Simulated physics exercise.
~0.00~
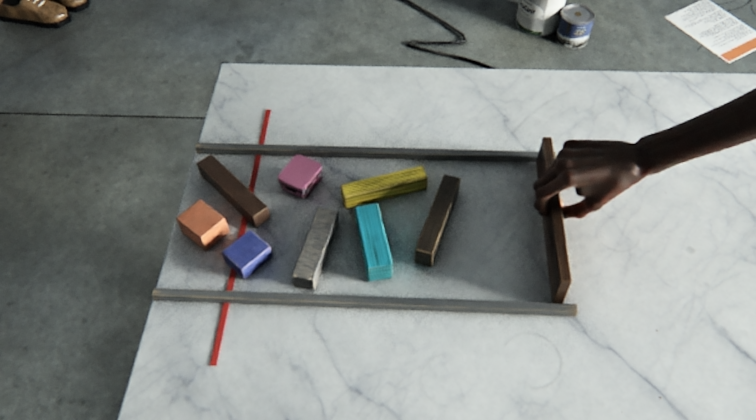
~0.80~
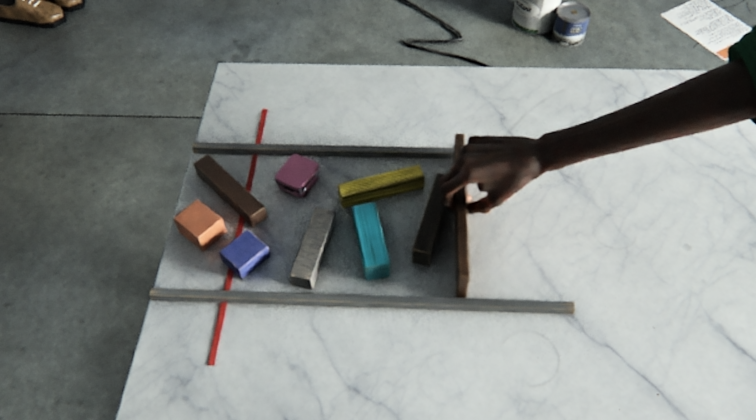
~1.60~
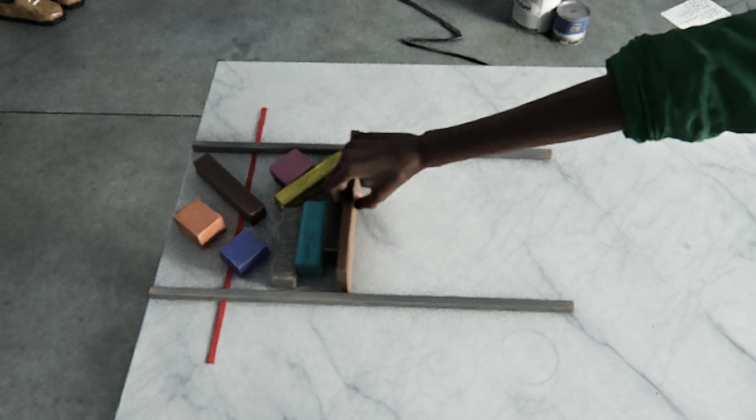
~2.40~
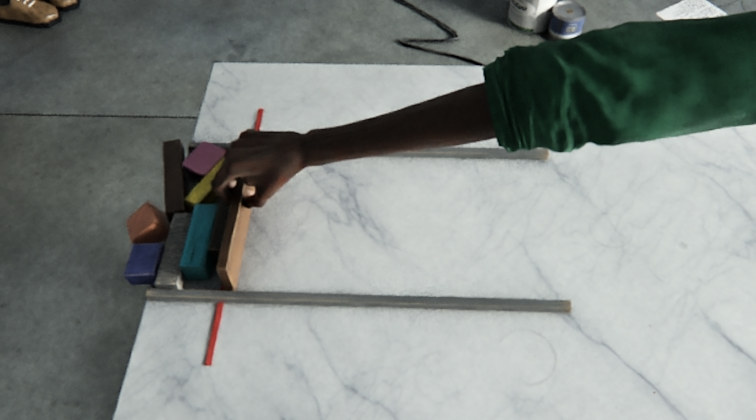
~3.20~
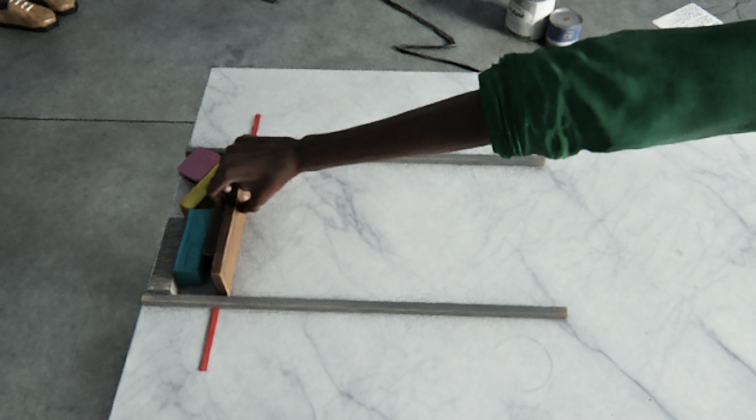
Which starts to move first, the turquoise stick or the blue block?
The turquoise stick starts to move first, sliding left while the blue block is still in its place. The blue block shifts left only later.
